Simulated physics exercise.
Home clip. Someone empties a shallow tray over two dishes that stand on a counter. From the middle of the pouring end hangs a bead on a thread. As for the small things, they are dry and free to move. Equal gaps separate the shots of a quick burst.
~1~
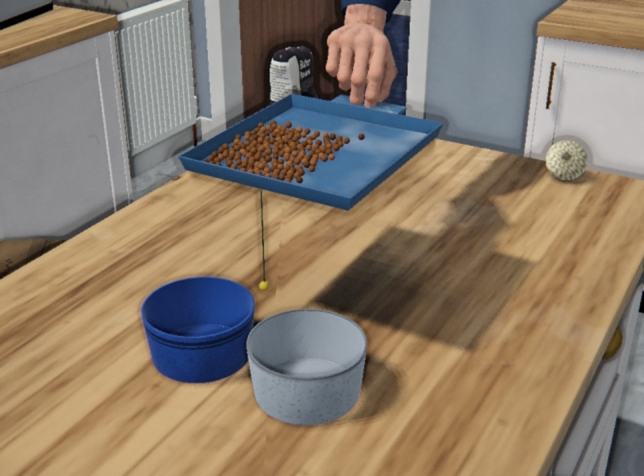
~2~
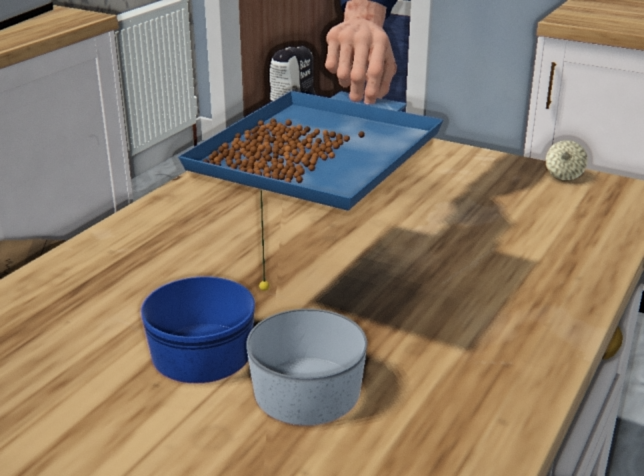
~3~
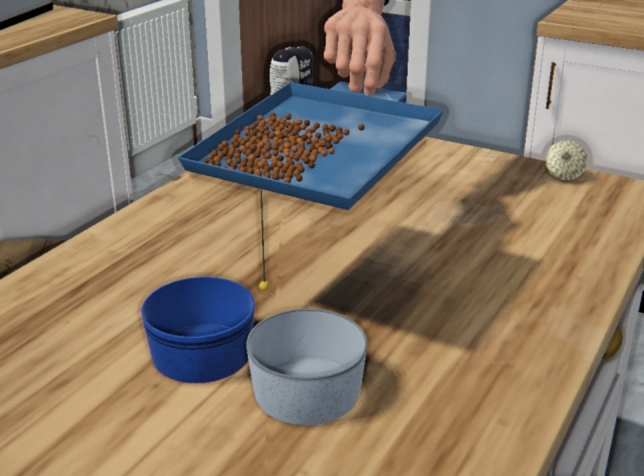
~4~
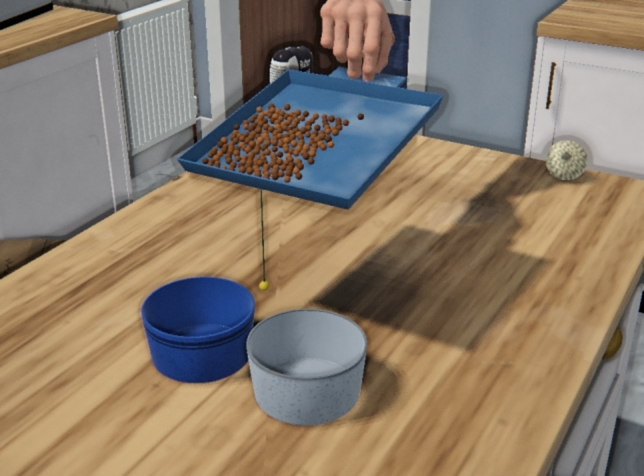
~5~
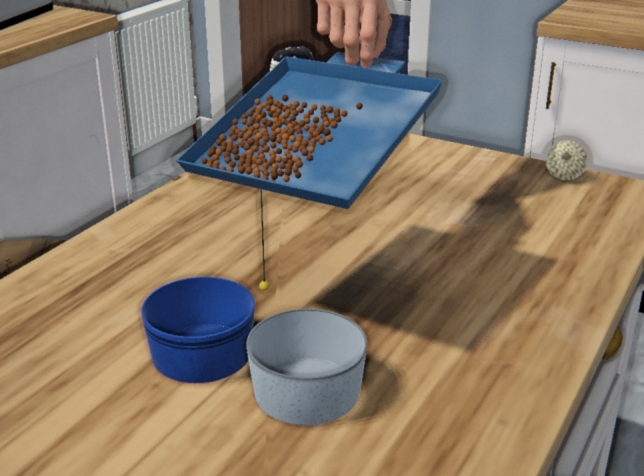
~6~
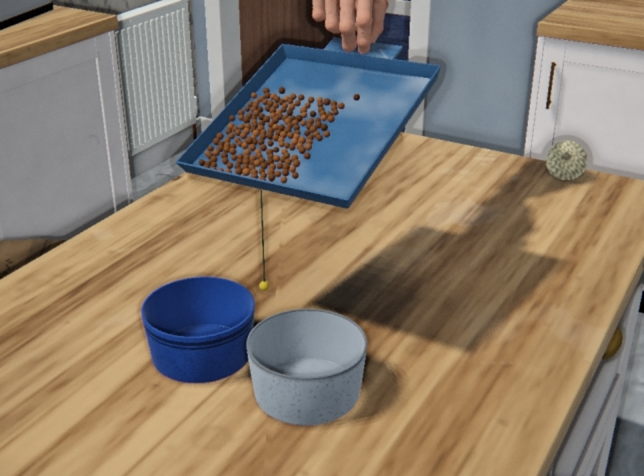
A blue tray of small brown balls tilted gradually toward the viewer as its far end rose by a hand, above a blue bowl and a grey bowl on a wooden counter.
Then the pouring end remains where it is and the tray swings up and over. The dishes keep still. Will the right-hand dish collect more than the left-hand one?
The left one.
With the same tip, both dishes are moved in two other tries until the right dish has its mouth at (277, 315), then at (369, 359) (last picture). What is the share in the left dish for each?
It comes to near 50 per cent the first time and near 40 per cent the second time.
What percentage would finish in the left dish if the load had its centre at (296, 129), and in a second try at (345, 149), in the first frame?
Estimate: 80 % first, 50 % second.
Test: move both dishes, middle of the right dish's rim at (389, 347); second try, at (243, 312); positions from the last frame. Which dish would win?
One: The left dish. Two: The right dish.
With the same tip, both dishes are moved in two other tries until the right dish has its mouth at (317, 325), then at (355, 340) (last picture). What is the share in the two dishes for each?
80 % for the first, 60 % for the second.
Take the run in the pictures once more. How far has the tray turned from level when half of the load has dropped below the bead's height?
100 degrees.
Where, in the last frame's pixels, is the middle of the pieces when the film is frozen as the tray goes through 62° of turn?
Somewhere about (236, 155).
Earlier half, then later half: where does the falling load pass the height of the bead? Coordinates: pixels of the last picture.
Around (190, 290) at first; around (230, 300) after that.
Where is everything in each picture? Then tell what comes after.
Corners of the pouring end (185, 156) and (348, 195), level; middle of the load (276, 152), cereal balls; left dish (165, 354); right dish (276, 395); bead on its thread (265, 286), in the first frame.
Corners of the pouring end (184, 156) and (348, 195), level; middle of the load (276, 151), in the second frame.
Corners of the pouring end (184, 156) and (348, 195), tipped barely, level across its low end; middle of the load (276, 148), in the third frame.
Corners of the pouring end (183, 158) and (347, 195), tipped a little, level across its low end; middle of the load (275, 143), in the fourth frame.
Corners of the pouring end (183, 159) and (346, 195), tipped a little, level across its low end; middle of the load (273, 139), in the fifth frame.
Corners of the pouring end (182, 160) and (345, 196), tipped clearly, level across its low end; middle of the load (270, 136); left dish (165, 354); right dish (276, 395), in the sixth frame.
Just after the last frame, tray tipped steeply; every one on the tray.
A moment on, tray tipped right over; roughly a quarter on the tray; just a few in the right dish; roughly half in the left dish; about a tenth outside both; roughly a quarter in the air.
Further on, tray tipped past a quarter turn; about a tenth in the right dish; the larger part in the left dish; about a tenth outside both.
When it is over, tray tipped past a quarter turn; about a tenth in the right dish; the larger part in the left dish; about a tenth outside both.
